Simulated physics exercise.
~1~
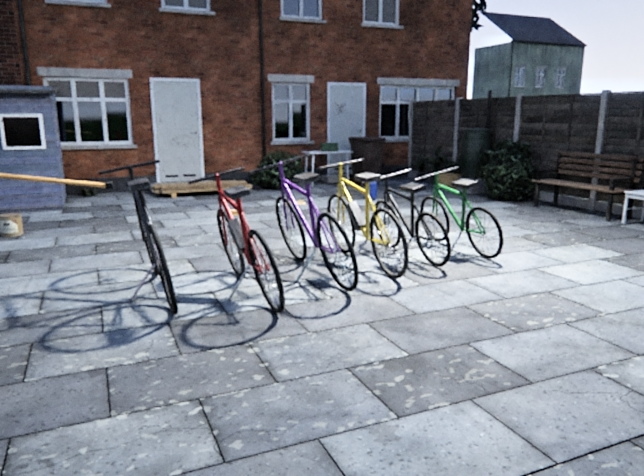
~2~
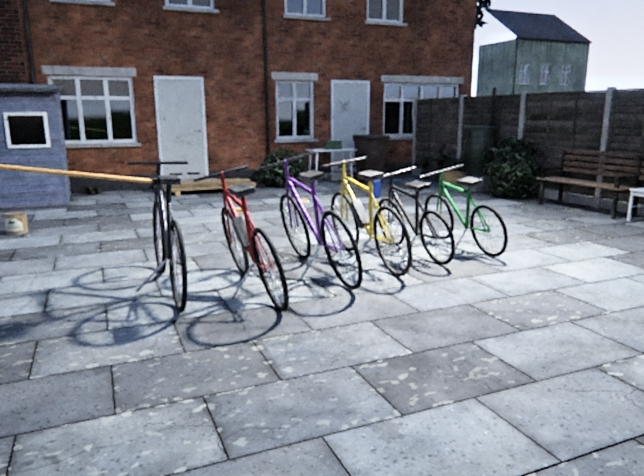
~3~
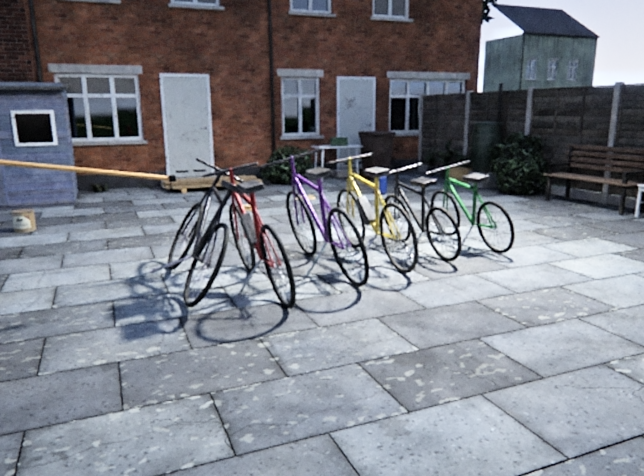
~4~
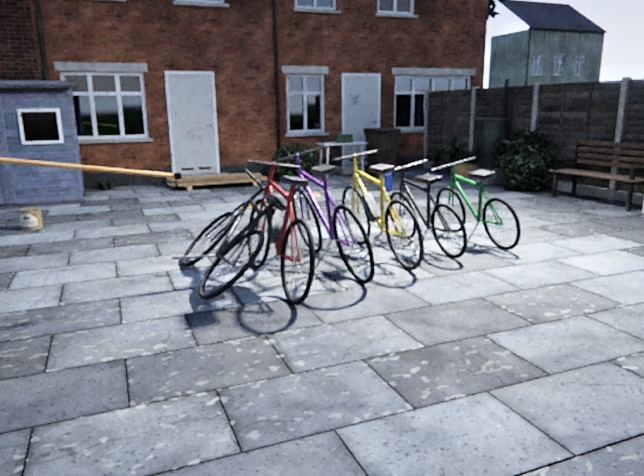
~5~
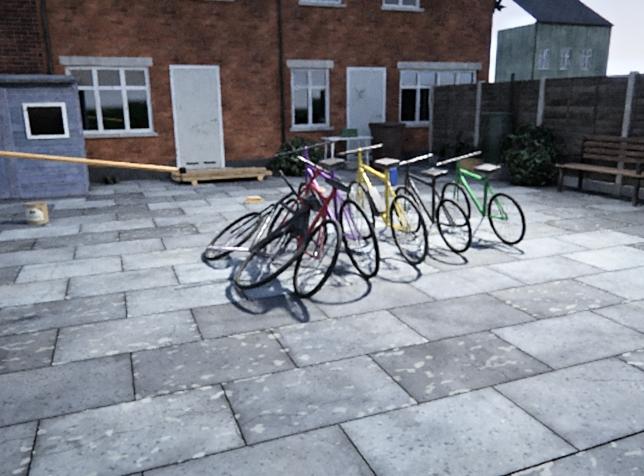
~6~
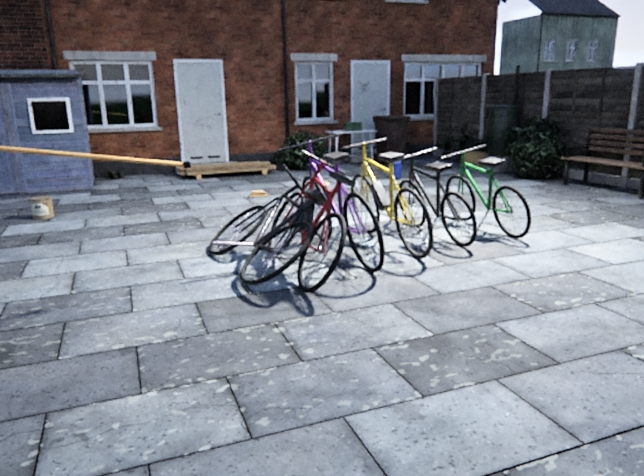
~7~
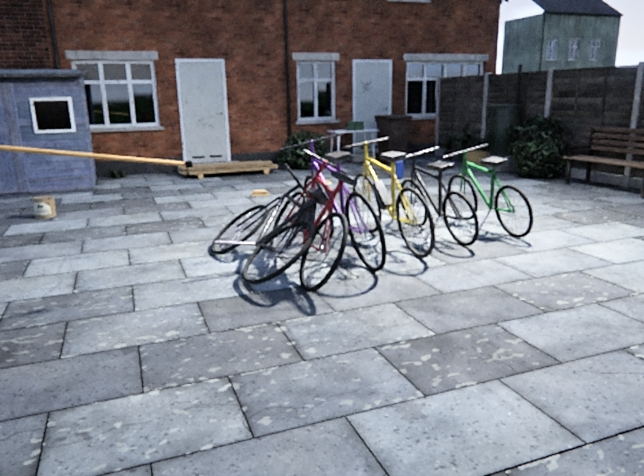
Six bicycles stand parked in a row across a grey paved yard, seen from slightly above, with brick houses behind and a fence and wooden bench at the right. From left to right they are black, red, purple, yellow, black and green. A long wooden pole reaches in from the left and tips the black bicycle at the near end rightward. It falls against the red one, which tilts over in turn toward the purple bicycle. The two come to rest in a tangled, slanting heap, while the purple bicycle and the three beyond it remain upright.
